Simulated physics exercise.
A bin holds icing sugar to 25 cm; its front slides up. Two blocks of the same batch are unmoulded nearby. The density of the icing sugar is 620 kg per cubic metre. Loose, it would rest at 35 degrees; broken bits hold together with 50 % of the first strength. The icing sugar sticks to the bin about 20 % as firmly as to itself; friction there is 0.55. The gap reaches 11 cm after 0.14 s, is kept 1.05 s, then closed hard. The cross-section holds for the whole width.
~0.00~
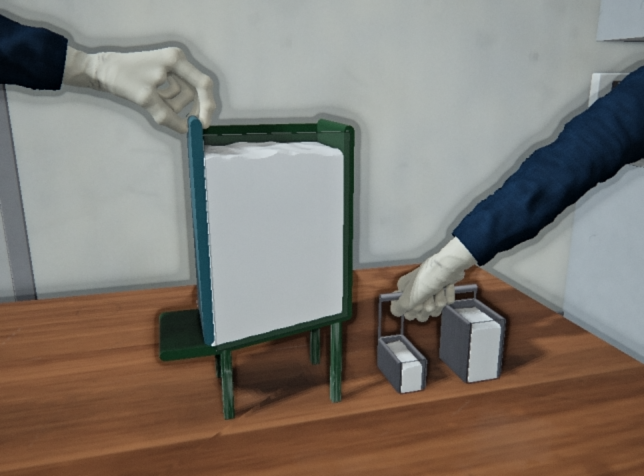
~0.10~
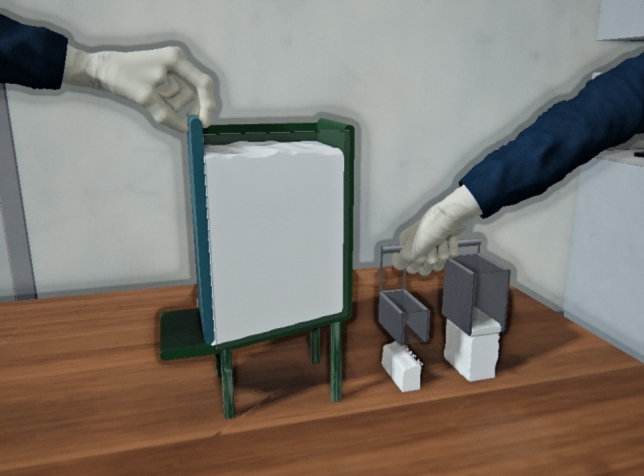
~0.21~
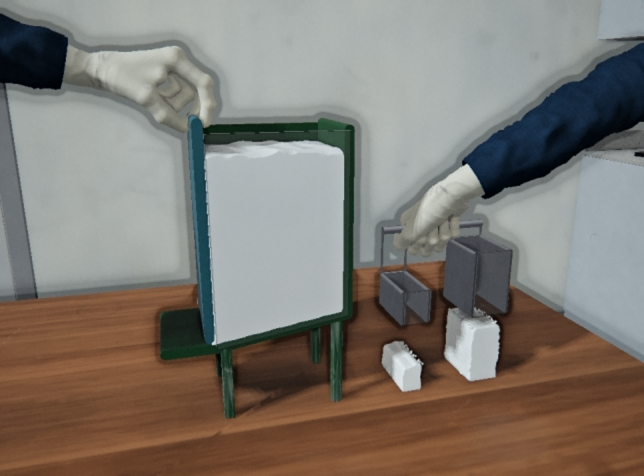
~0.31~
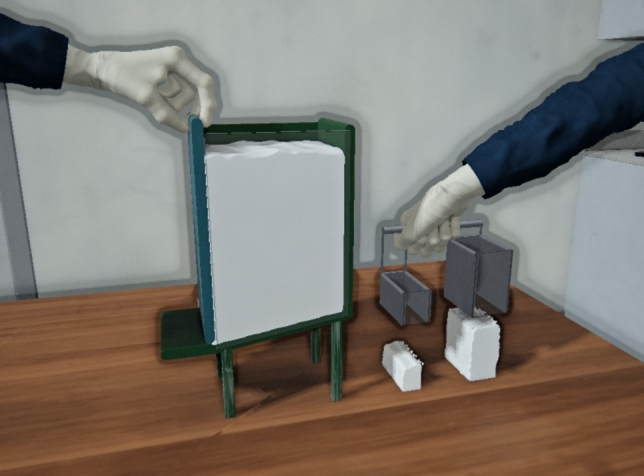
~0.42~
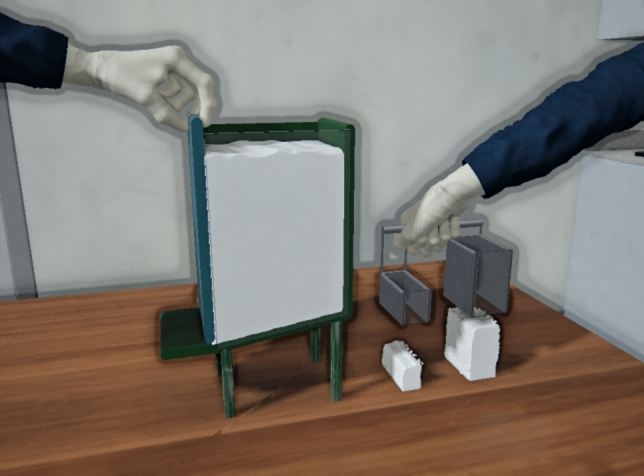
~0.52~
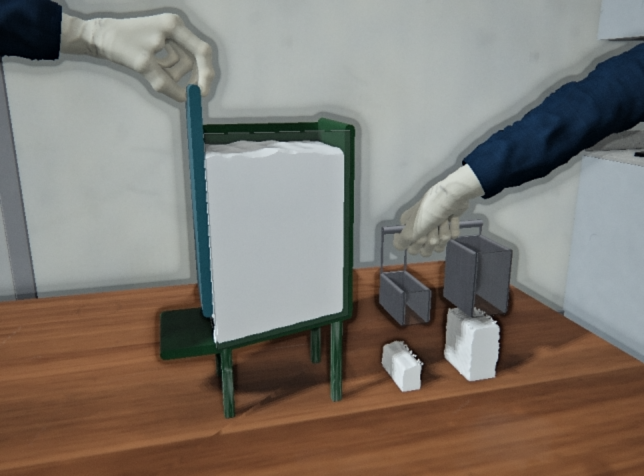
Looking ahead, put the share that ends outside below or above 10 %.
The share that ends outside is below 10 %.
By 0.81 s, the hatch is 11 cm open and 0 % is out.
By 1.14 s, the hatch is 11 cm open and 0 % is out.
By 1.48 s, the hatch is 11 cm open and 0 % is out.
By 1.81 s, the hatch is 3.1 cm open and 0 % is out.
By 2.05 s, at the end, the hatch is shut and 1 % is out.
